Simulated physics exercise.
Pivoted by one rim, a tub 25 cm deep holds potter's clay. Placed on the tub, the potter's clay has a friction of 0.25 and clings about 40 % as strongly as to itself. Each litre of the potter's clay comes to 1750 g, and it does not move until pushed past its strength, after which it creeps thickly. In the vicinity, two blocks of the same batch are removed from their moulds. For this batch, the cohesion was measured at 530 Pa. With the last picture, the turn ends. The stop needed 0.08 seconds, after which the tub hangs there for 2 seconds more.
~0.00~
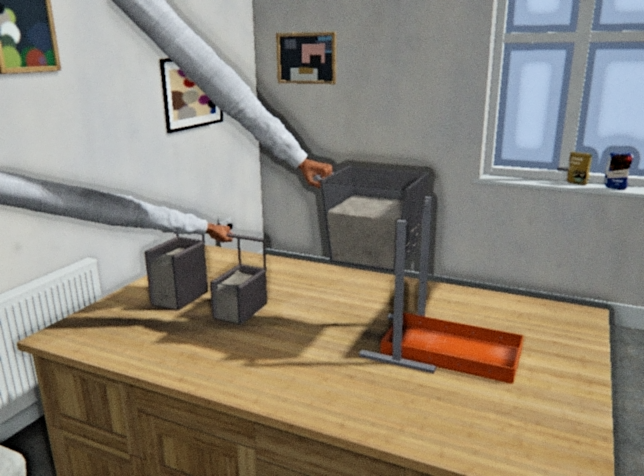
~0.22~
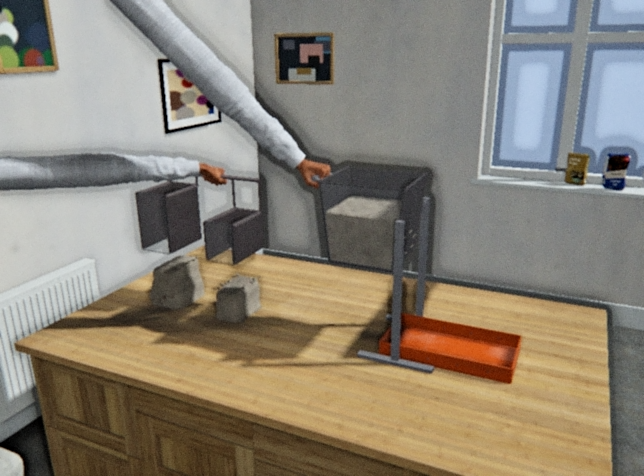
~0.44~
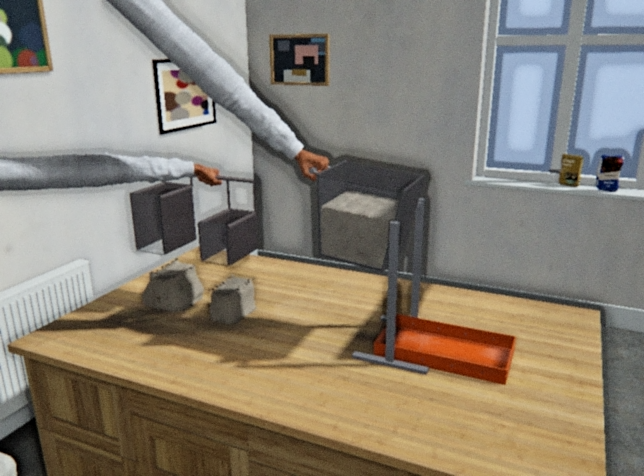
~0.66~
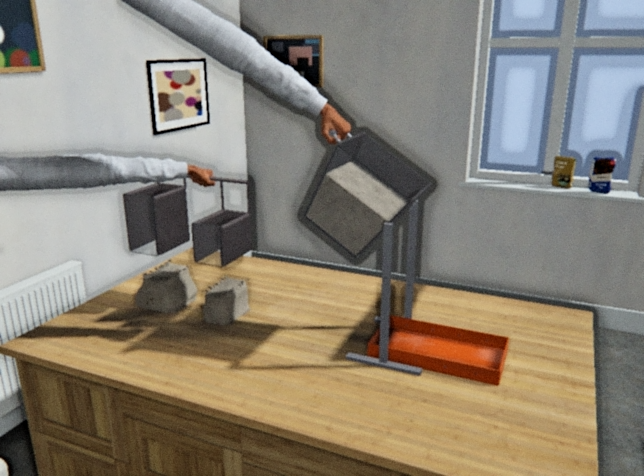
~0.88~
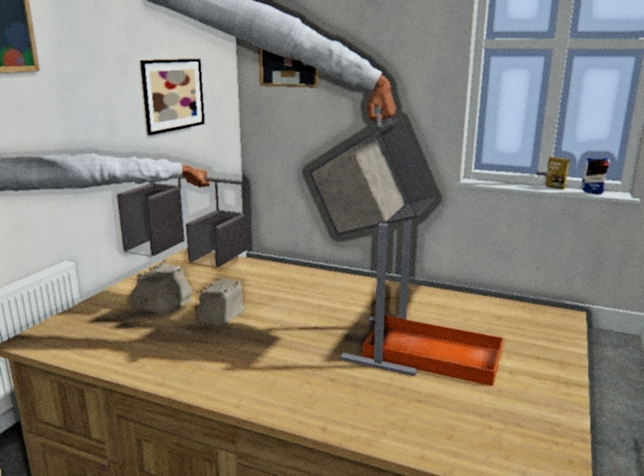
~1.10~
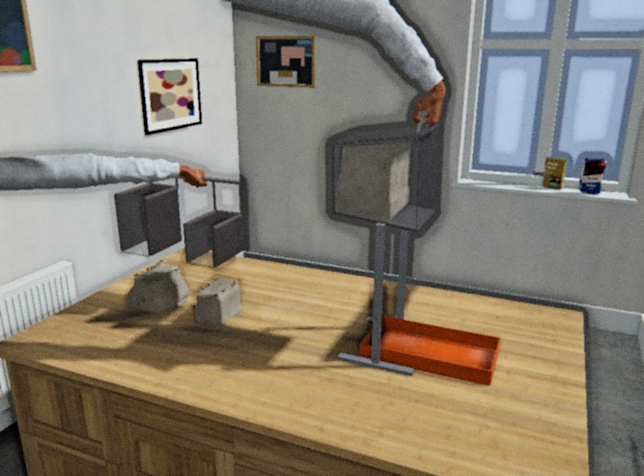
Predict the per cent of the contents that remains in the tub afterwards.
Roughly 68 per cent remains.
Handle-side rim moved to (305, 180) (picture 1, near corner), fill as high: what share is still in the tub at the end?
50 %.
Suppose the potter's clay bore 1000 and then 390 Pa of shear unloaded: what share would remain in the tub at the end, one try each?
First try roughly 100 per cent, second try roughly 60 per cent.
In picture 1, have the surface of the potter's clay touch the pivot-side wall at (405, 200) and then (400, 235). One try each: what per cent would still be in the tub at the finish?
50 %, then 80 %.
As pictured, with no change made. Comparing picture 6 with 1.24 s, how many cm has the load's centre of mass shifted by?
It has moved close to 5 cm.
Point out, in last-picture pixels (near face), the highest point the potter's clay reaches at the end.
About (350, 181).
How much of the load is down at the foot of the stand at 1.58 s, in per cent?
0 %.
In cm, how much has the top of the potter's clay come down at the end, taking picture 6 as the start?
About 10 cm.
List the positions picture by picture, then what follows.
Handle-side rim at (323, 181), tilt 0 degrees; crest of the potter's clay at (392, 219); block heights 18 cm, 12 cm (left to right), in the first picture.
Handle-side rim at (321, 182), tilt 0 degrees; crest of the potter's clay at (390, 220); block heights 15 cm, 12 cm (left to right), in the second picture.
Handle-side rim at (319, 175), tilt 5 degrees; crest of the potter's clay at (325, 207); block heights 13 cm, 12 cm (left to right), in the third picture.
Handle-side rim at (340, 145), tilt 33 degrees; crest of the potter's clay at (329, 176); block heights 13 cm, 12 cm (left to right), in the fourth picture.
Handle-side rim at (381, 130), tilt 63 degrees; crest of the potter's clay at (350, 150); block heights 13 cm, 12 cm (left to right), in the fifth picture.
Handle-side rim at (420, 138), tilt 89 degrees; crest of the potter's clay at (391, 149); block heights 13 cm, 12 cm (left to right), in the sixth picture.
After 1.24 s, the tub is at 89 degrees and holds 100 %.
After 1.41 s, the tub is at 89 degrees and holds 80 %.
After 1.58 s, the tub is at 89 degrees and holds 68 %.
After 1.75 s, the tub is at 89 degrees and holds 68 %.
After 3.10 s, the tub is at 89 degrees and holds 68 %.
